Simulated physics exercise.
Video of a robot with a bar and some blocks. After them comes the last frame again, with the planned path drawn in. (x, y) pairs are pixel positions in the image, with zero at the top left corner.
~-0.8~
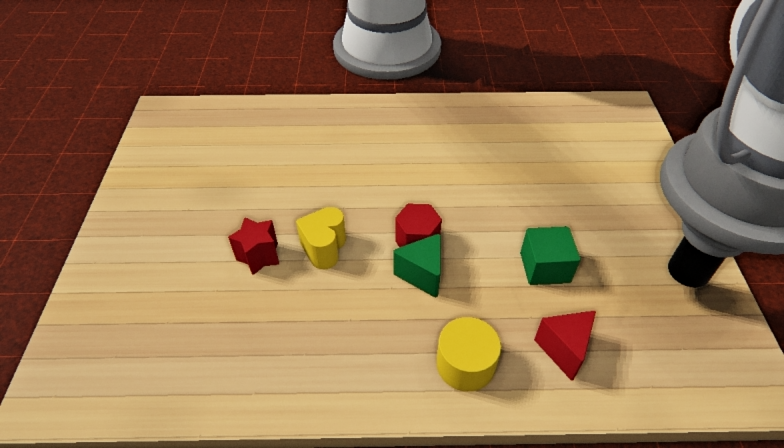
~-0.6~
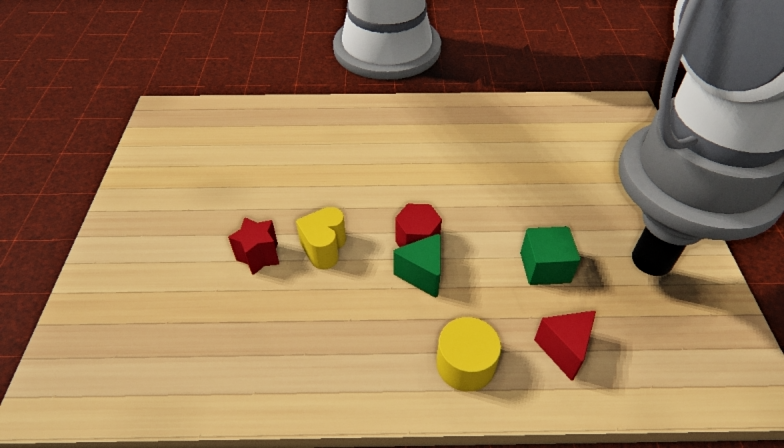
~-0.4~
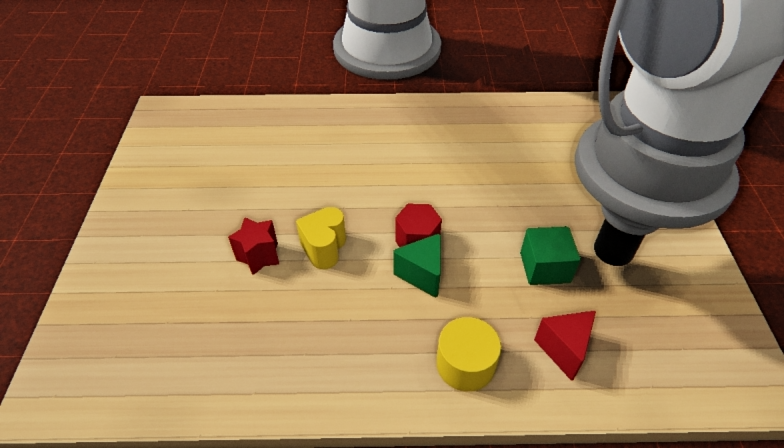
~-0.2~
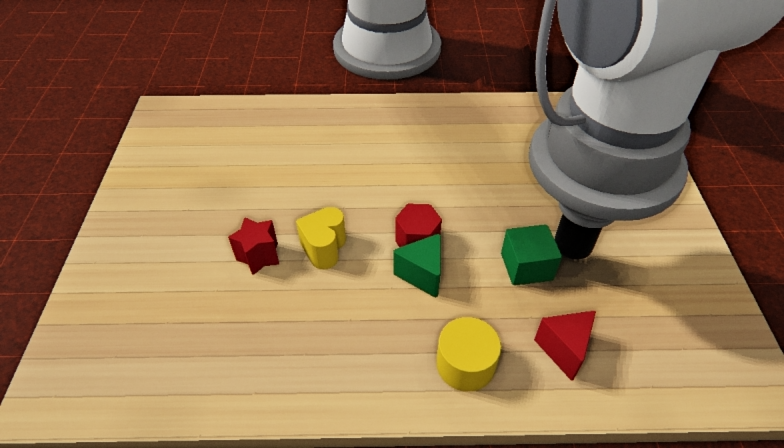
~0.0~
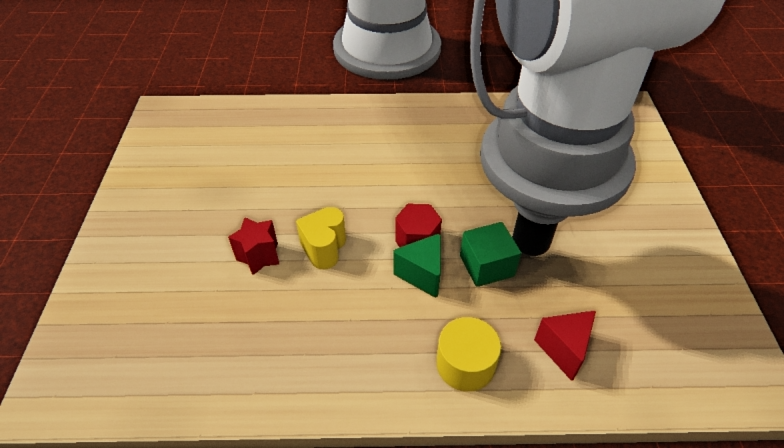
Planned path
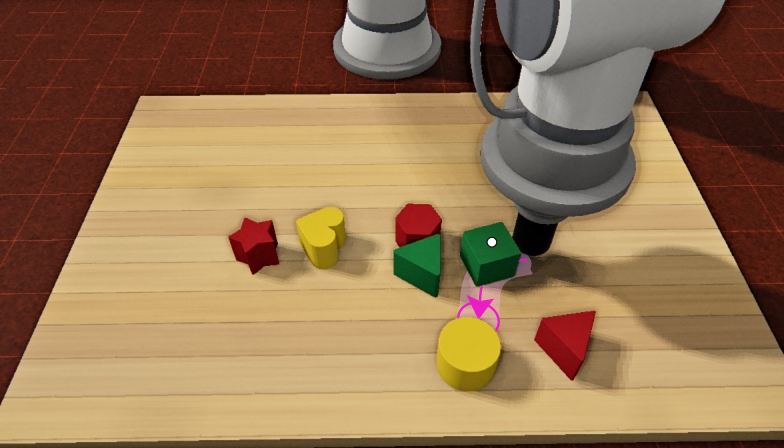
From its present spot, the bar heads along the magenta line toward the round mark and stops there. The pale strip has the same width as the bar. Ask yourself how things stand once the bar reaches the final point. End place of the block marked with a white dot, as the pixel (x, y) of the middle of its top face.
At (443, 257).
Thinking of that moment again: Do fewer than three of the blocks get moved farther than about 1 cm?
In short: Yes.
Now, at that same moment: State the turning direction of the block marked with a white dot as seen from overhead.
Clockwise from above.
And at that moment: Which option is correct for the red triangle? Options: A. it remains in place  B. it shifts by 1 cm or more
(A)
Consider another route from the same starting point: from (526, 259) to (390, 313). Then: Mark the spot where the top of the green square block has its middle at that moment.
It comes to (352, 268).
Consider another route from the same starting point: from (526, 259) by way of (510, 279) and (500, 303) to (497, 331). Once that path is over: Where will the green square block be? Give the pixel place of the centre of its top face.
Its top centre lands on (469, 251).
Path on the board, from (526, 259) by way of (496, 268) and (481, 290) to (478, 320); the dot is on the green square block.
The first path, step by step. Halfway along, bar (489, 261); green triangle (407, 254); green square block (447, 252), turned 25° clockwise.
At the end, bar (482, 304); green triangle (402, 255), turned 10° clockwise; yellow round block in place; green square block (443, 257), turned 35° clockwise; red triangle in place.
